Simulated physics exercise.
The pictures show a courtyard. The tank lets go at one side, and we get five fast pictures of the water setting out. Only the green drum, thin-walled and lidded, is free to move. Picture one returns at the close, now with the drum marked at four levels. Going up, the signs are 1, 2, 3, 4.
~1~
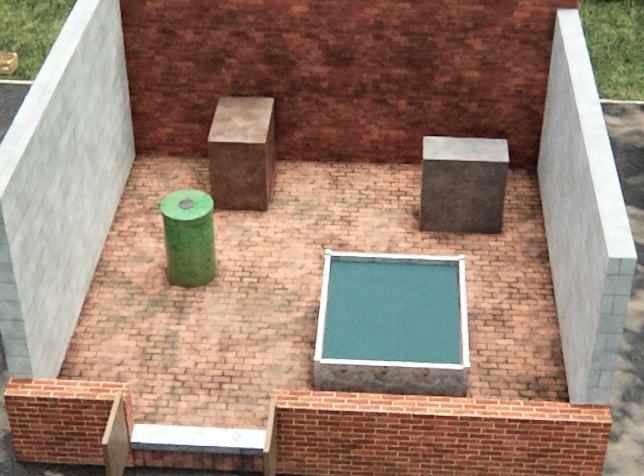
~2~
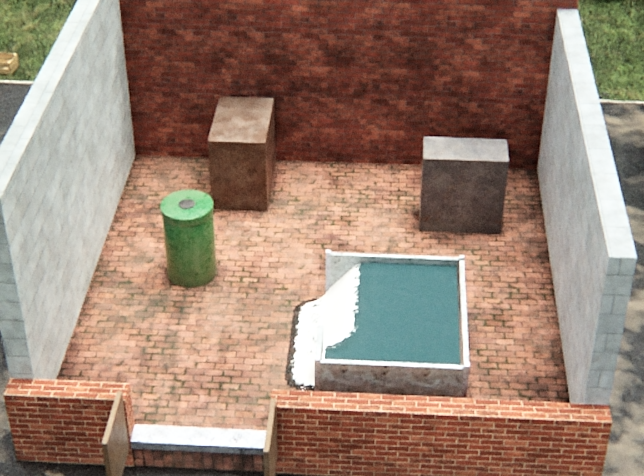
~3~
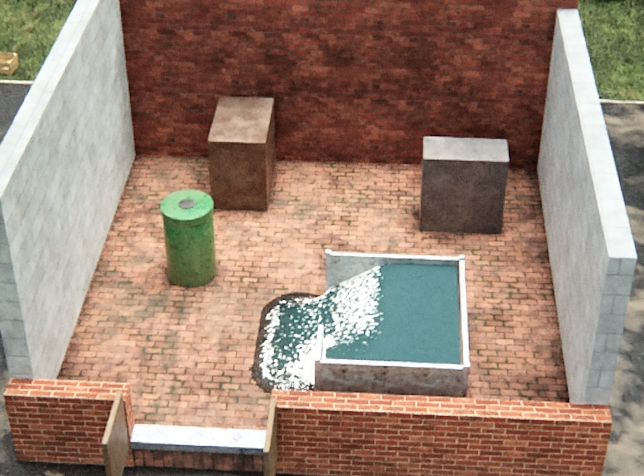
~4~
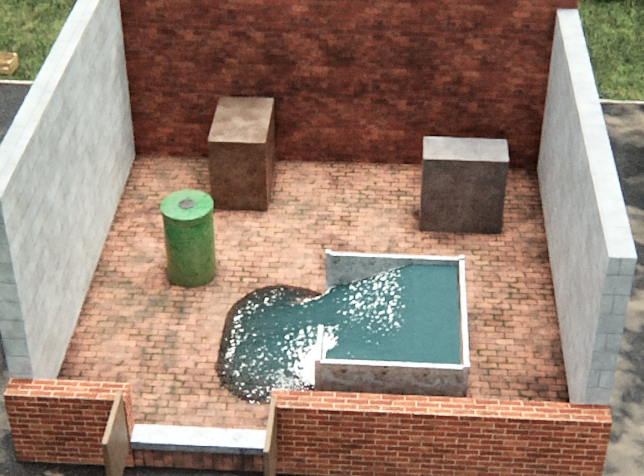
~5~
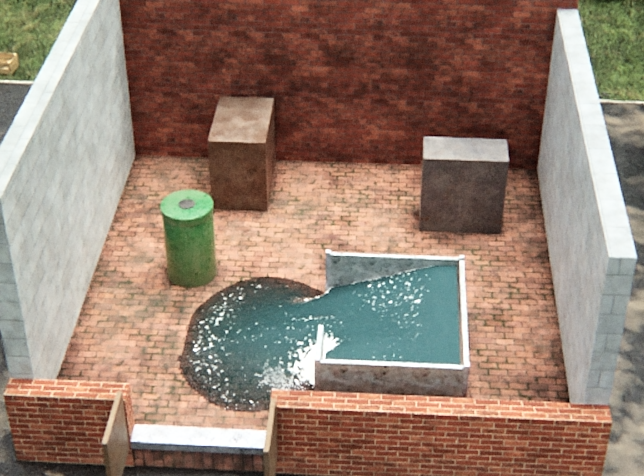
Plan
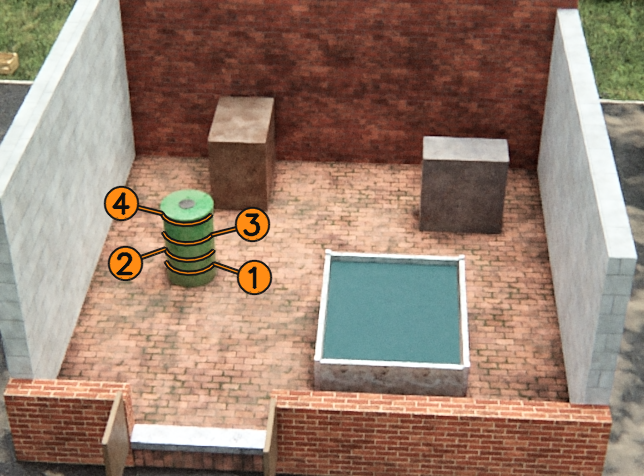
Walled brick courtyard with water pouring from the left side of a raised tank and spreading across the paving, green drum standing still.
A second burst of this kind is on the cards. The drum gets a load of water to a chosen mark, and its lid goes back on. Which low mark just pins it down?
Choose 2.
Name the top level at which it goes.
1.
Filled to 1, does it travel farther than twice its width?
No, less.
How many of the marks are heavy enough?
Three of them.
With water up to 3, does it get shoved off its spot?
No, that is safe.
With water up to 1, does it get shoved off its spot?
Yes, that goes wrong.
On the marked copy, 1 at (187, 273); 2 at (186, 260); 3 at (185, 243); 4 at (183, 224); from the bottom up 1, 2, 3, 4.
Choosing 1, it is pushed about half its own width away.
Choosing 2, it does not move.
Choosing 3, it does not move.
Choosing 4, it does not move.
